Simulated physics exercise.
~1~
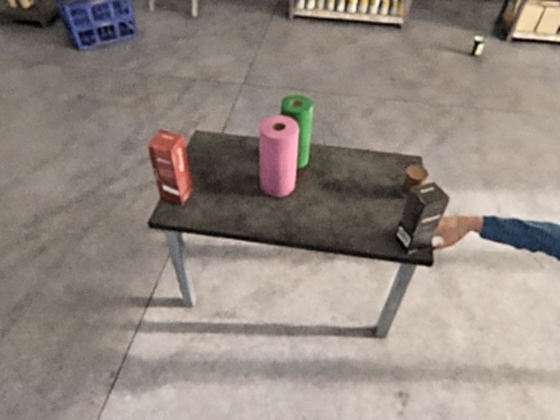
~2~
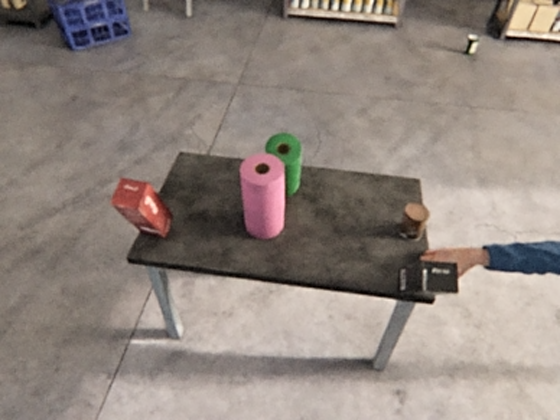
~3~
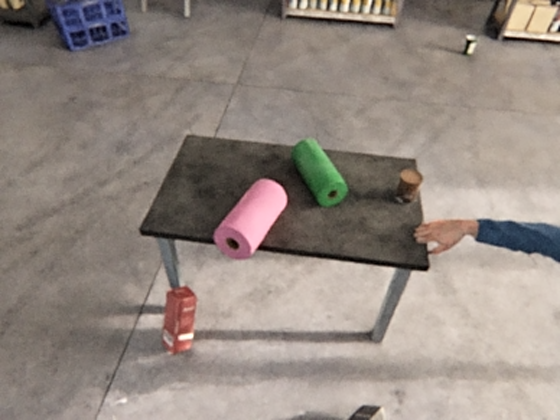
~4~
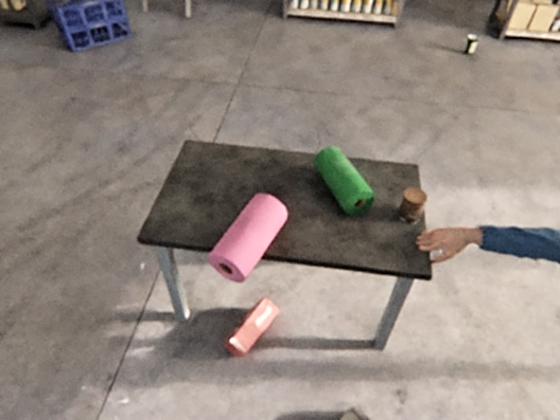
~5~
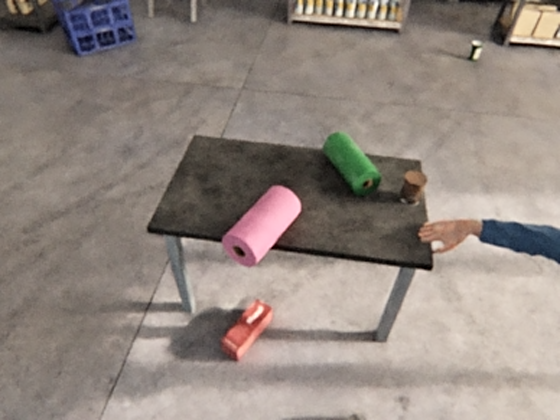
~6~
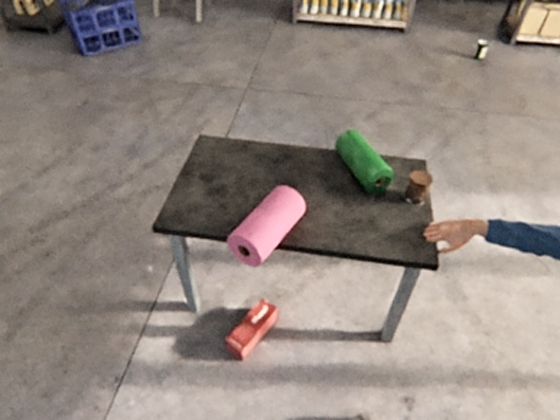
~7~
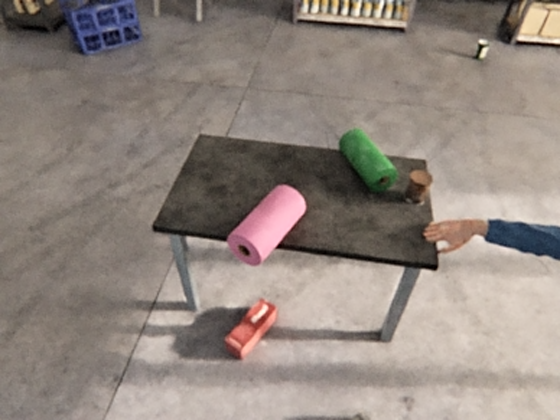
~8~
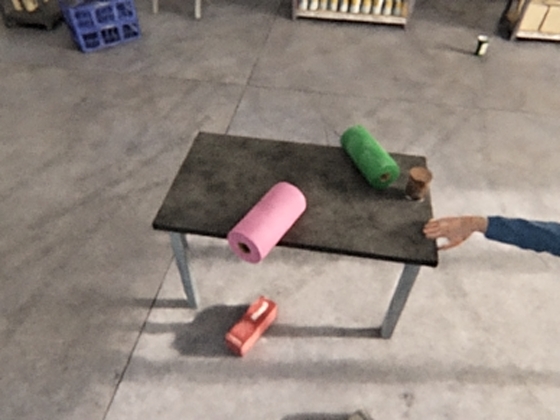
In this clip, a hand at the right edge of a dark side table stays by it as the table jolts, the red and black cartons tip and fall to the floor, and the pink and green rolls topple, ending on their sides on the tabletop beside the upright brown tin.
